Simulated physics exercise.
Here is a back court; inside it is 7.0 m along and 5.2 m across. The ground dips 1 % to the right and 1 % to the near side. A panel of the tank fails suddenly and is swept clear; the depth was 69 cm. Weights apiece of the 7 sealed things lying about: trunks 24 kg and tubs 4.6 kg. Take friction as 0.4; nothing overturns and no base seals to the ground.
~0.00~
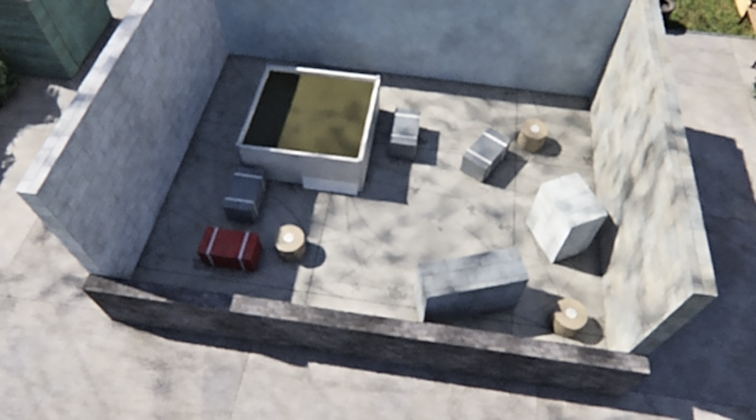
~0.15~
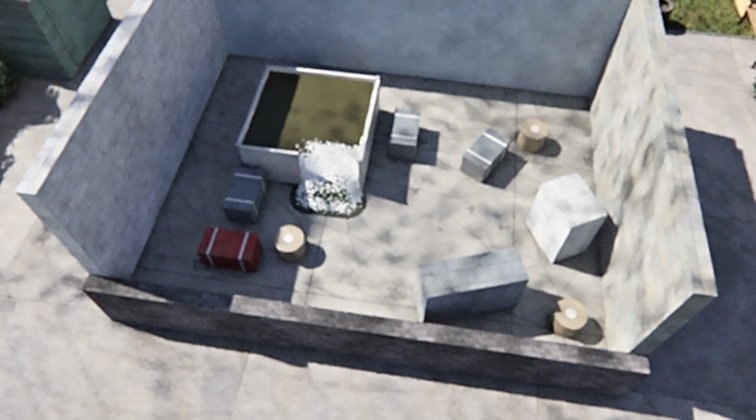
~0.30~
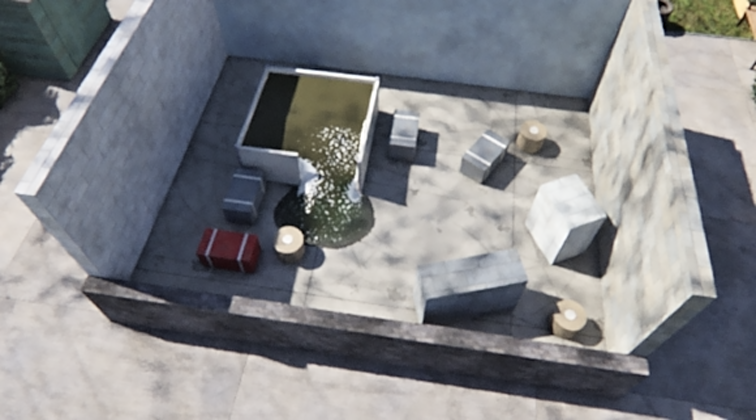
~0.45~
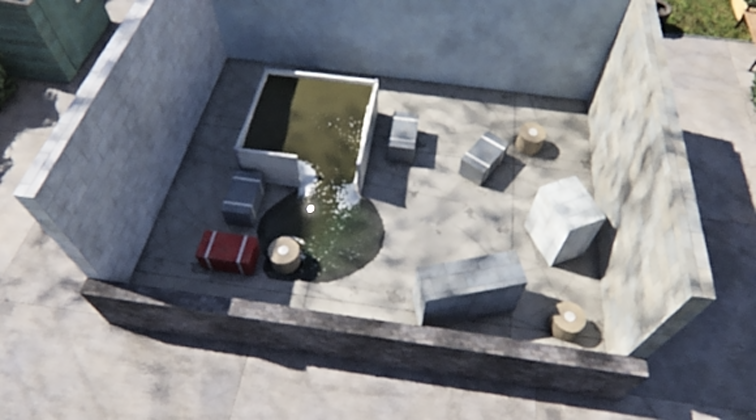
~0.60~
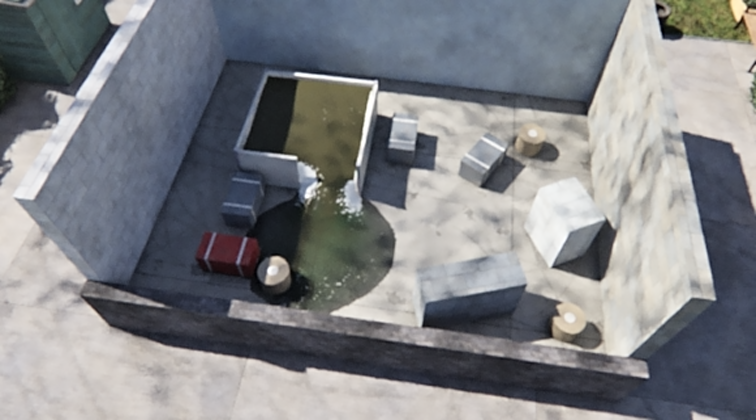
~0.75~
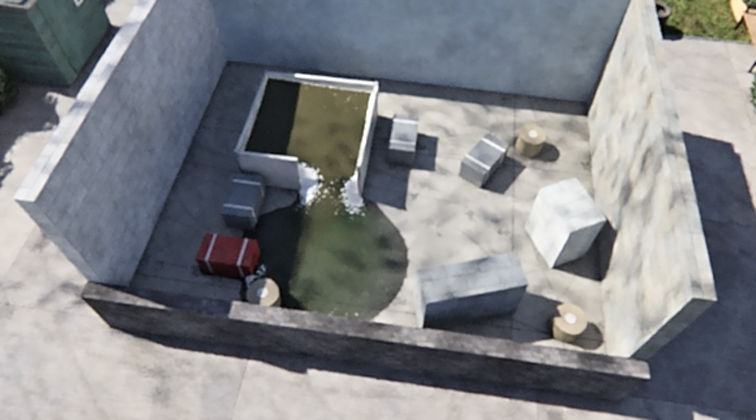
Water bursting through the near side of a square tank and spreading across a walled yard, pushing a round wooden block nearward.
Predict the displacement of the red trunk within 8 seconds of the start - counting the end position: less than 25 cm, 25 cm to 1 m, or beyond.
The red trunk gets carried off.
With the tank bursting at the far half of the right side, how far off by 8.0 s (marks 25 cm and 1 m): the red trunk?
Then the red trunk holds its place.
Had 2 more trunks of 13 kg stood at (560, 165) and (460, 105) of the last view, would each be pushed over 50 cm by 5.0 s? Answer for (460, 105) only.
Answer: Short of it.
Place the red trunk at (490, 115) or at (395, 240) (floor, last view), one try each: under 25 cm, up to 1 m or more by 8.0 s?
In that order: It barely shifts; it travels far.
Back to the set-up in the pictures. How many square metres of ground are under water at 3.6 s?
About 21 m2.
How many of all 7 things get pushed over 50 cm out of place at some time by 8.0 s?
I count 5.
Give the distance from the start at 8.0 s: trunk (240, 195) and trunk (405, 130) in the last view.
In that order: 100 cm, 0 cm.
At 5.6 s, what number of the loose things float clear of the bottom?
3 of them.
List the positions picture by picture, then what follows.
The first frame shows the red trunk at (228, 243), on the bottom; water covers 3.4 m2; 0 of 7 have shifted.
The second frame shows the red trunk at (228, 243), on the bottom; 4.0 m2 under water; 0 of 7 have shifted.
The third frame shows the red trunk at (227, 244), on the bottom; 4.9 m2 under water; 0 of 7 have shifted.
The fourth frame shows the red trunk at (226, 246), on the bottom; water covers 5.8 m2; 1 of 7 have shifted.
The fifth frame shows the red trunk at (226, 248) rests on the ground; water covers 7.0 m2; 1 of 7 have shifted.
The sixth frame shows the red trunk at (227, 249) rests on the ground; water covers 8.1 m2; 1 of 7 have shifted.
After 1.6 s the red trunk is near (222, 253), 0.1 m from its start, aground; 1 afloat.
After 3.6 s the red trunk is near (177, 209), 1.1 m from its start, afloat; 3 afloat.
After 5.6 s the red trunk is near (241, 101), 3.0 m from its start, afloat; 3 afloat.
After 8.0 s the red trunk is near (309, 69), 4.0 m from its start, aground; 3 afloat.
